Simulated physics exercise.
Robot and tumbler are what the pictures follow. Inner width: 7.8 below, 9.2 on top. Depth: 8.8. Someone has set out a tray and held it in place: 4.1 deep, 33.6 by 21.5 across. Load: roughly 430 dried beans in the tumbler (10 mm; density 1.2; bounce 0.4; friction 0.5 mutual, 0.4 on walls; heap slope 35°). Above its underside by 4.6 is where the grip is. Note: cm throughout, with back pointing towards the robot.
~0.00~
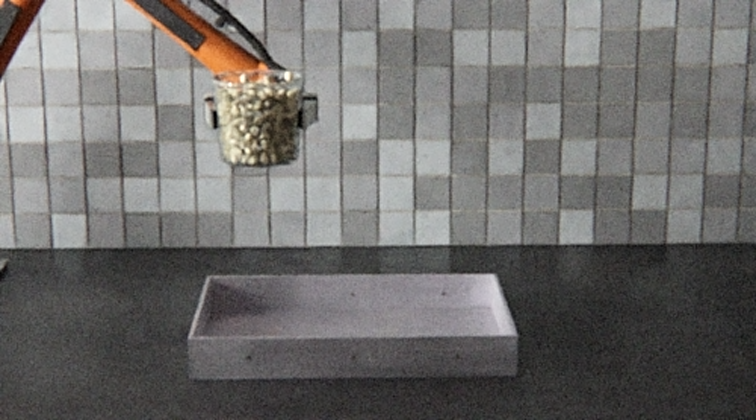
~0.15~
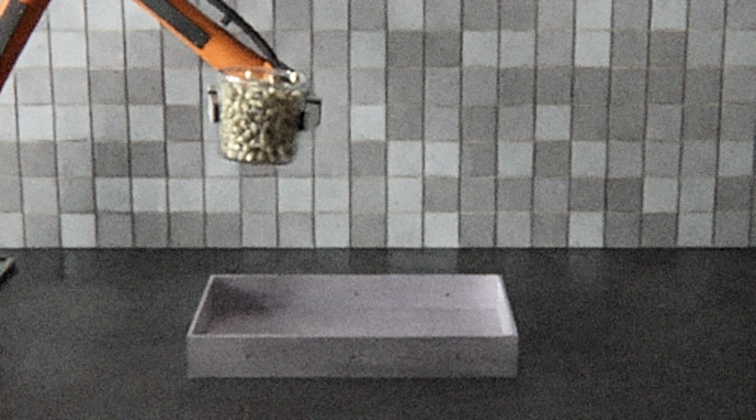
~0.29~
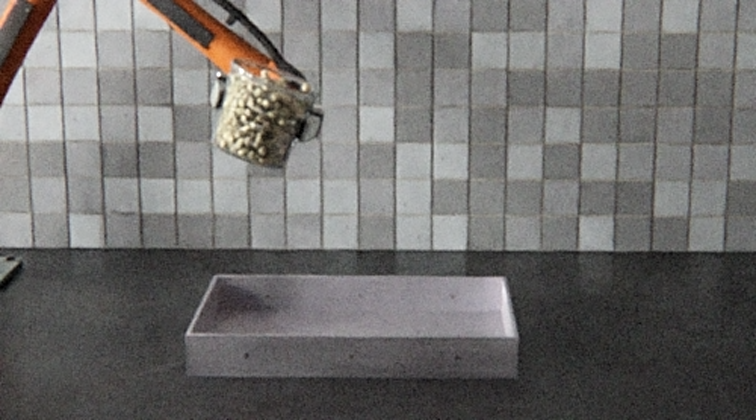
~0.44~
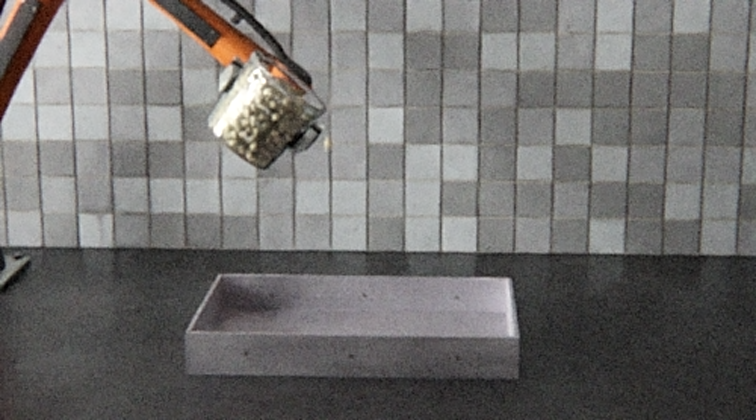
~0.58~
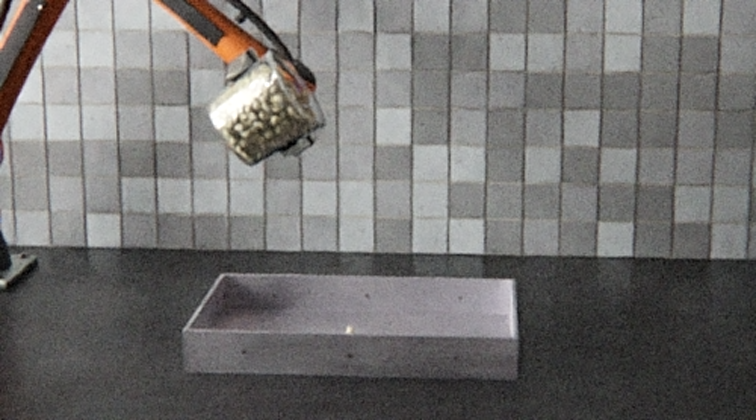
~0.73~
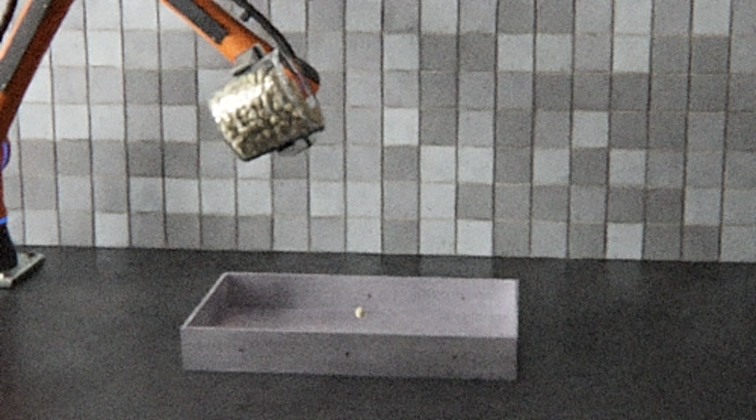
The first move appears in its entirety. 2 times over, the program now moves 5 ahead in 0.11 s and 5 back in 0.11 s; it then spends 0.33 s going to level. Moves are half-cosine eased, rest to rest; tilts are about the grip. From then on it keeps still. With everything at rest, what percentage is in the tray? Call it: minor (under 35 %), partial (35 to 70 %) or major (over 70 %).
My call is partial.
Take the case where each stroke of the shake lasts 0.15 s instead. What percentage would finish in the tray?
30 %.
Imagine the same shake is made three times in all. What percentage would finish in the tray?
It would come to around 55 %.
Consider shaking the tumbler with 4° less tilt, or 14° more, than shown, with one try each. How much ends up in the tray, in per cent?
About 45 and 80 per cent.
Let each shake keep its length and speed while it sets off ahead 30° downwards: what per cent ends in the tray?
Close to 25 in a hundred.
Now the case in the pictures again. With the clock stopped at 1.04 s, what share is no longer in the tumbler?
About 30 in a hundred parts are out by then.
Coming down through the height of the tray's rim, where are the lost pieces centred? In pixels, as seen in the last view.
Centre: About (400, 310).
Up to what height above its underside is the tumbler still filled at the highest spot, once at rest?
The top sits some 7.5 cm up.
After 1.04 s, tilted 61° forward, highest piece 28 above the table; 299 in the tumbler, 27 in the tray, 106 in flight or on a rim.
After 1.35 s, tilted 27° forward, highest piece 28 above the table; 222 in the tumbler, 199 in the tray, 2 on the table or floor, 9 in flight or on a rim.
After 1.70 s, level, highest piece 29 above the table; 221 in the tumbler, 208 in the tray, 3 on the table or floor.
After 2.75 s, level, highest piece 29 above the table; 221 in the tumbler, 208 in the tray, 3 on the table or floor.
In the end, 221 in the tumbler, 208 in the tray, 3 on the table or floor. That is 48 % in the tray.
